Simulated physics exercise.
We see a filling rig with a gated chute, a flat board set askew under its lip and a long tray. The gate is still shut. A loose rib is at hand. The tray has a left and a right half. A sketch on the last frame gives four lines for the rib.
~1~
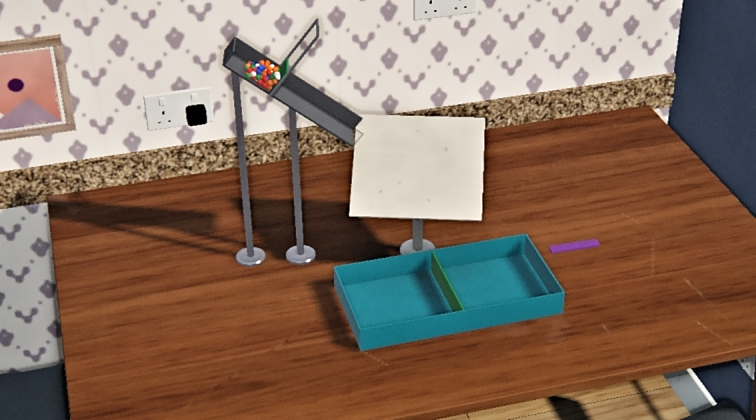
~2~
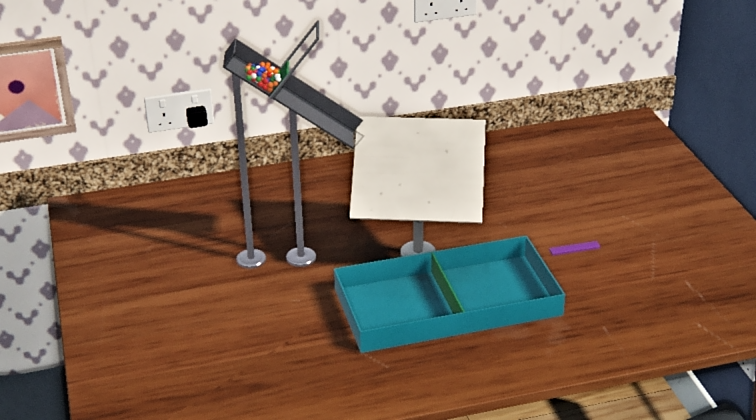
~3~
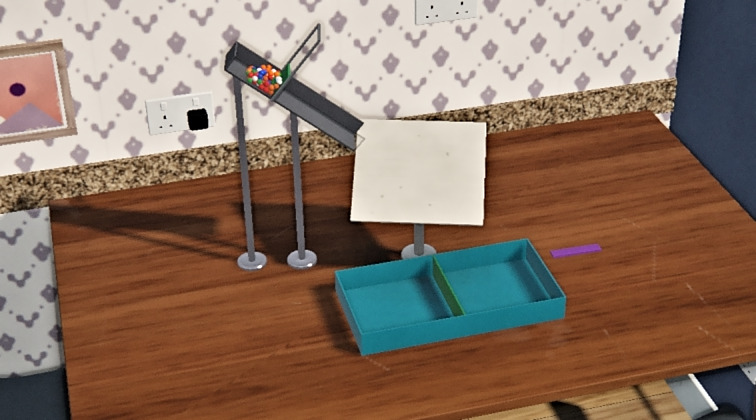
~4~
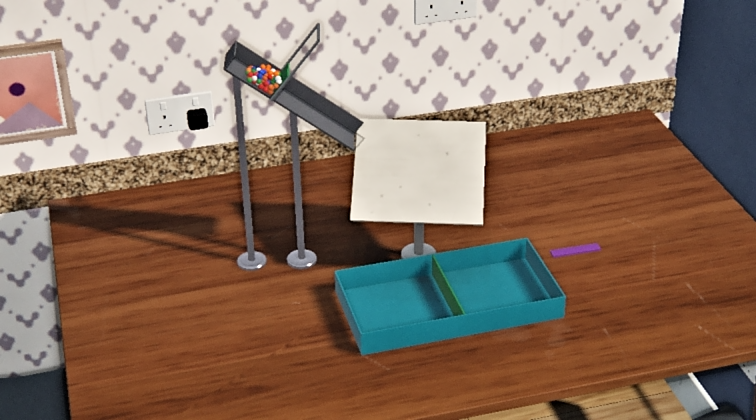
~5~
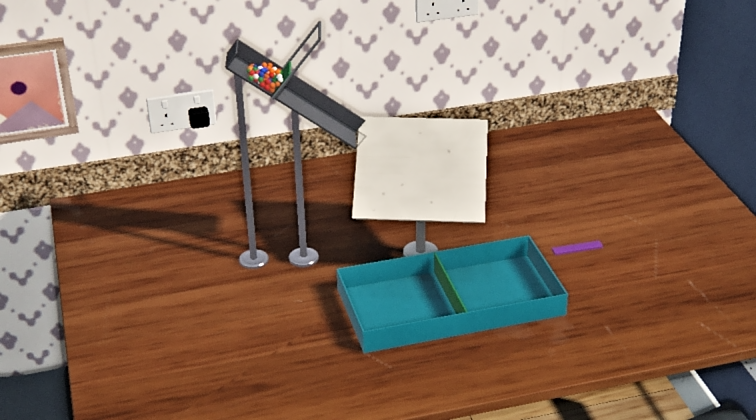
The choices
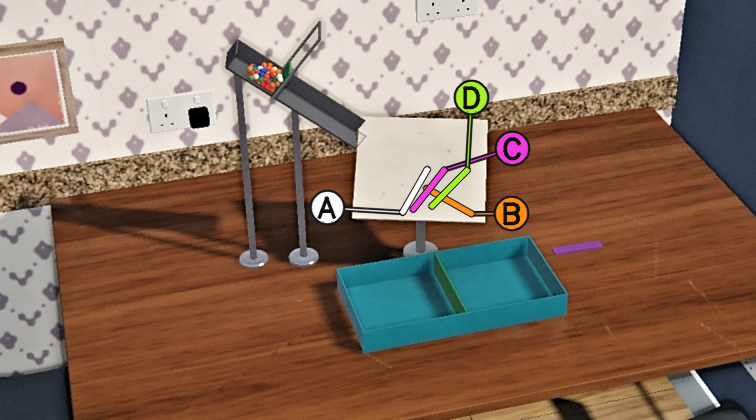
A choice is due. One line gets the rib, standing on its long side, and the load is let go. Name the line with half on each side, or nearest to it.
Line B.
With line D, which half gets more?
More lands on the left.
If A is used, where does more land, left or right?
The left half.
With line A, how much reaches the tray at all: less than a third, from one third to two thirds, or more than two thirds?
It is more than two thirds.
On the marked copy, line A from (427, 169) to (402, 212); line B from (426, 188) to (471, 213); line C from (444, 169) to (413, 209); line D from (467, 170) to (431, 206).
For line A, of what is caught, nearly all in the left half, a small part in the right.
For line B, of what is caught, about a third in the left half, about two thirds in the right.
For line C, of what is caught, nearly all in the left half, a small part in the right.
For line D, of what is caught, nearly all in the left half, a small part in the right.
